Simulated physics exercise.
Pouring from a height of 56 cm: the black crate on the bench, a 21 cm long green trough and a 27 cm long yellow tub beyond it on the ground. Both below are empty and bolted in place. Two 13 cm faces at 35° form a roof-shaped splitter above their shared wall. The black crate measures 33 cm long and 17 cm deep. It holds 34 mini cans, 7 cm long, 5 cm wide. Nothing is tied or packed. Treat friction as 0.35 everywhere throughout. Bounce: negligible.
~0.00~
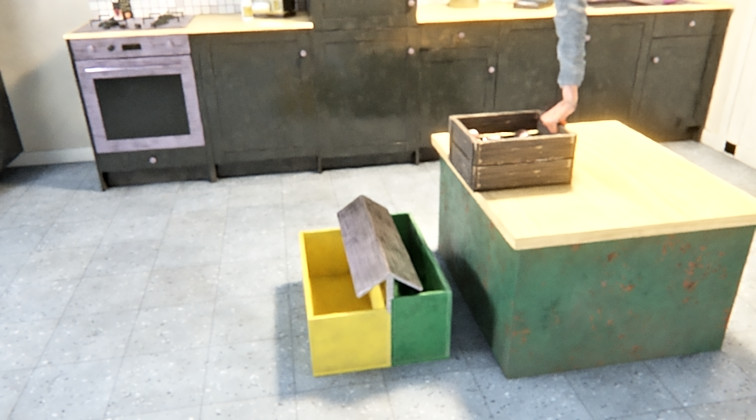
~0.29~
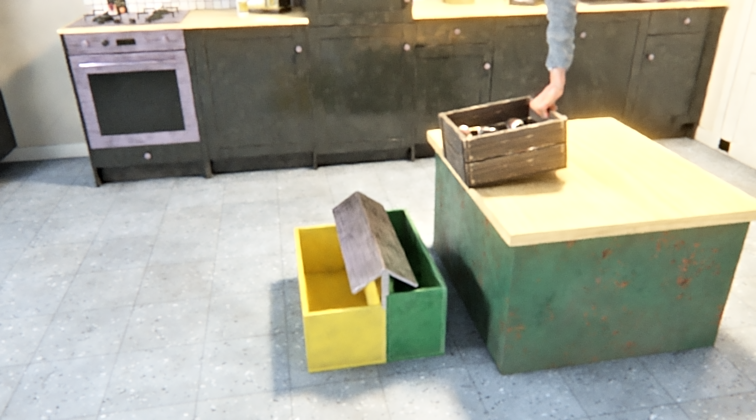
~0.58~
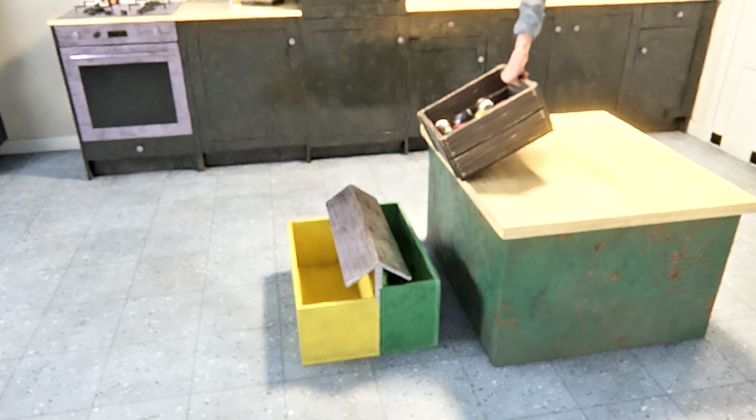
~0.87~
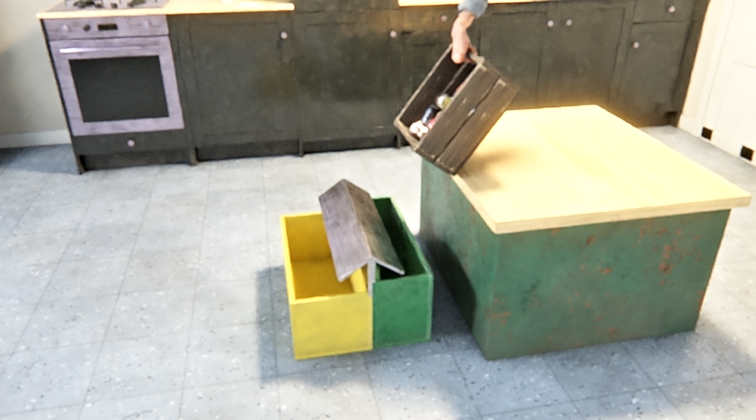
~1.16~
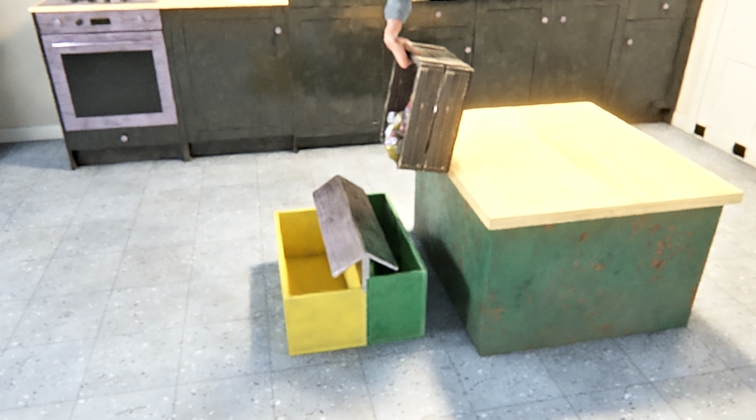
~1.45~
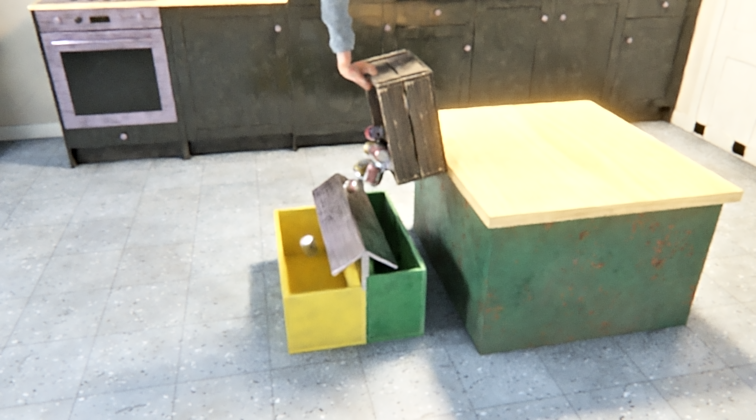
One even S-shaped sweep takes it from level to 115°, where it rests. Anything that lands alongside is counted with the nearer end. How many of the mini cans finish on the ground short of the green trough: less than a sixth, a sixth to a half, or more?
On the ground short of the green trough: Beneath one sixth of the load.
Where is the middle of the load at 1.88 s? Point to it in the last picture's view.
Around (379, 215).
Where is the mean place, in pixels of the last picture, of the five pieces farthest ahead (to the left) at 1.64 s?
Roughly at (341, 213).
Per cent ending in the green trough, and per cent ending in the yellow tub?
70 and 25 %.
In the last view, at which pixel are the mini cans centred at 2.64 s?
Look around pixel (377, 283).
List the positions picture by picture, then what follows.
In the first picture (each is followed by its nearest rim corner in this view), black crate, (479, 142); green trough, (394, 297); 0° from level; none out.
In the second picture, black crate, (468, 139); 8° from level.
In the third picture, black crate, (444, 137); 27° from level.
In the fourth picture, black crate, (416, 146); 53° from level.
In the fifth picture, black crate, (399, 164); 79° from level.
In the sixth picture, black crate, (397, 182); green trough, (369, 275); 102° from level; 7 out, the lowest can at (309, 246).
After 1.64 s, tilt 111°; 16 still in the black crate, 1 in the green trough, 1 in the yellow tub and 16 in the air.
After 1.88 s, tilt 115°; 5 still in the black crate, 9 in the green trough, 5 in the yellow tub and 15 in the air.
After 2.21 s, tilt 115°; 16 in the green trough, 8 in the yellow tub, 2 on the ground short of the green trough, 1 on the ground beyond the yellow tub and 7 in the air.
Final count (at 2.64 s), 23 in the green trough, 8 in the yellow tub, 2 on the ground short of the green trough and 1 on the ground beyond the yellow tub. Asked share, 2 of 34, 6 per cent.
